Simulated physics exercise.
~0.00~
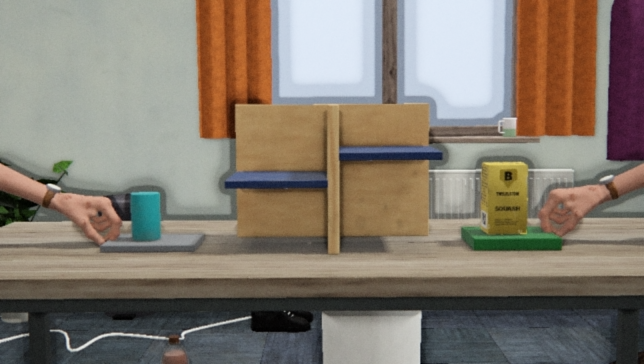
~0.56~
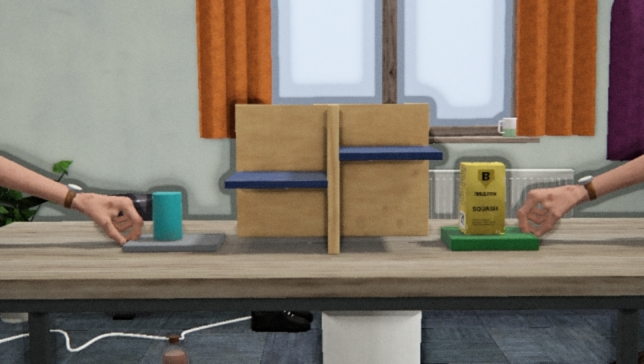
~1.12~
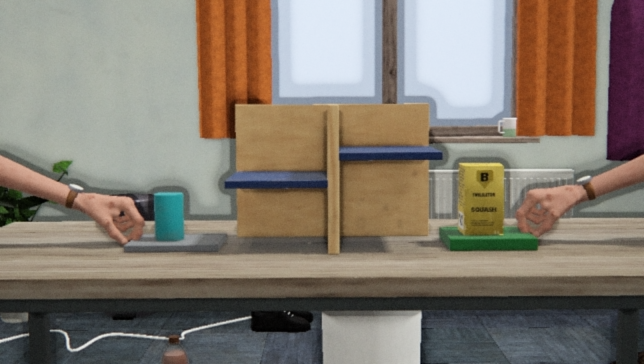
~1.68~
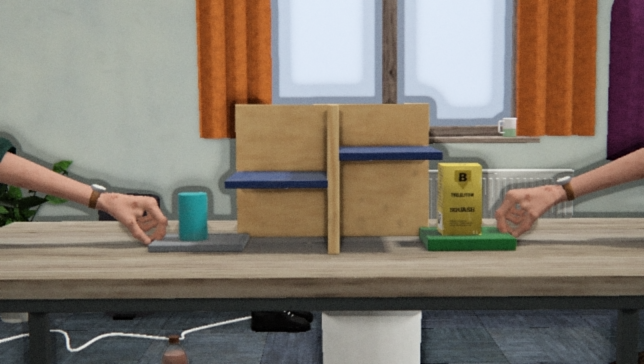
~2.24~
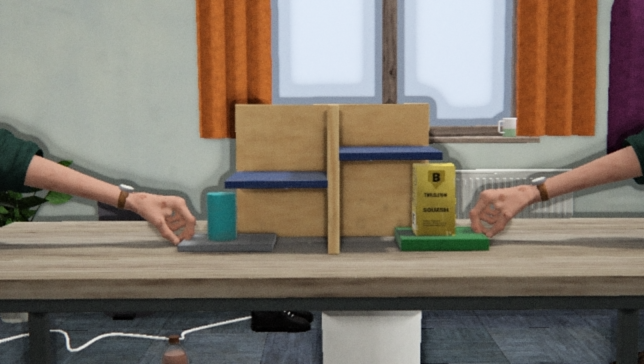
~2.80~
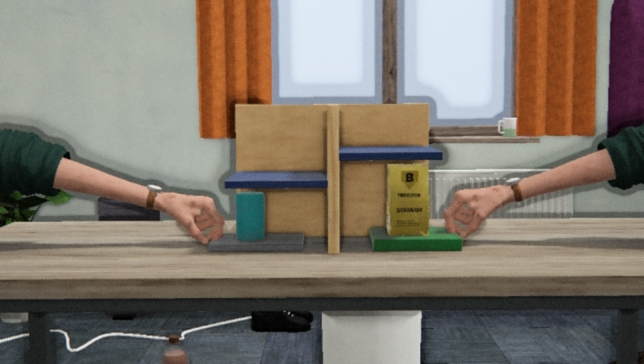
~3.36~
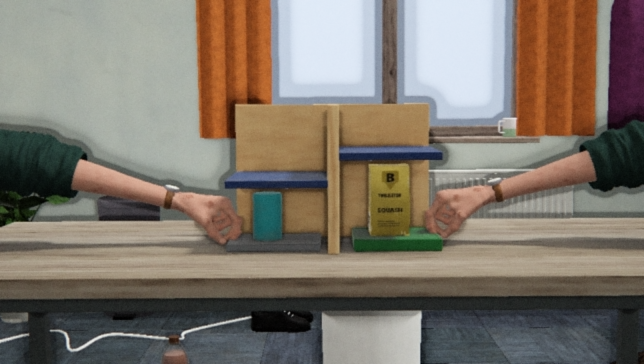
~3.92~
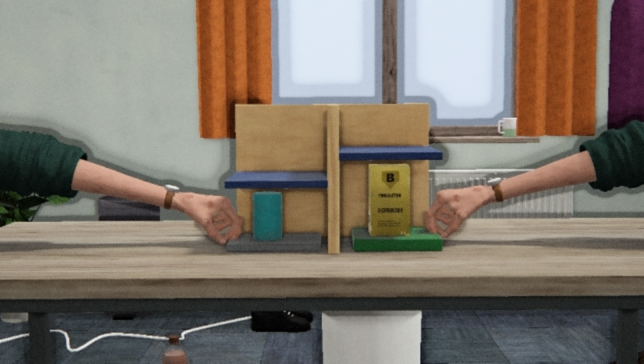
Two hands slid loaded trays inward from opposite sides of a table, pausing briefly near the start, until the turquoise candle on the left and the yellow carton on the right both stood upright and untouched beneath the stand's blue shelves.
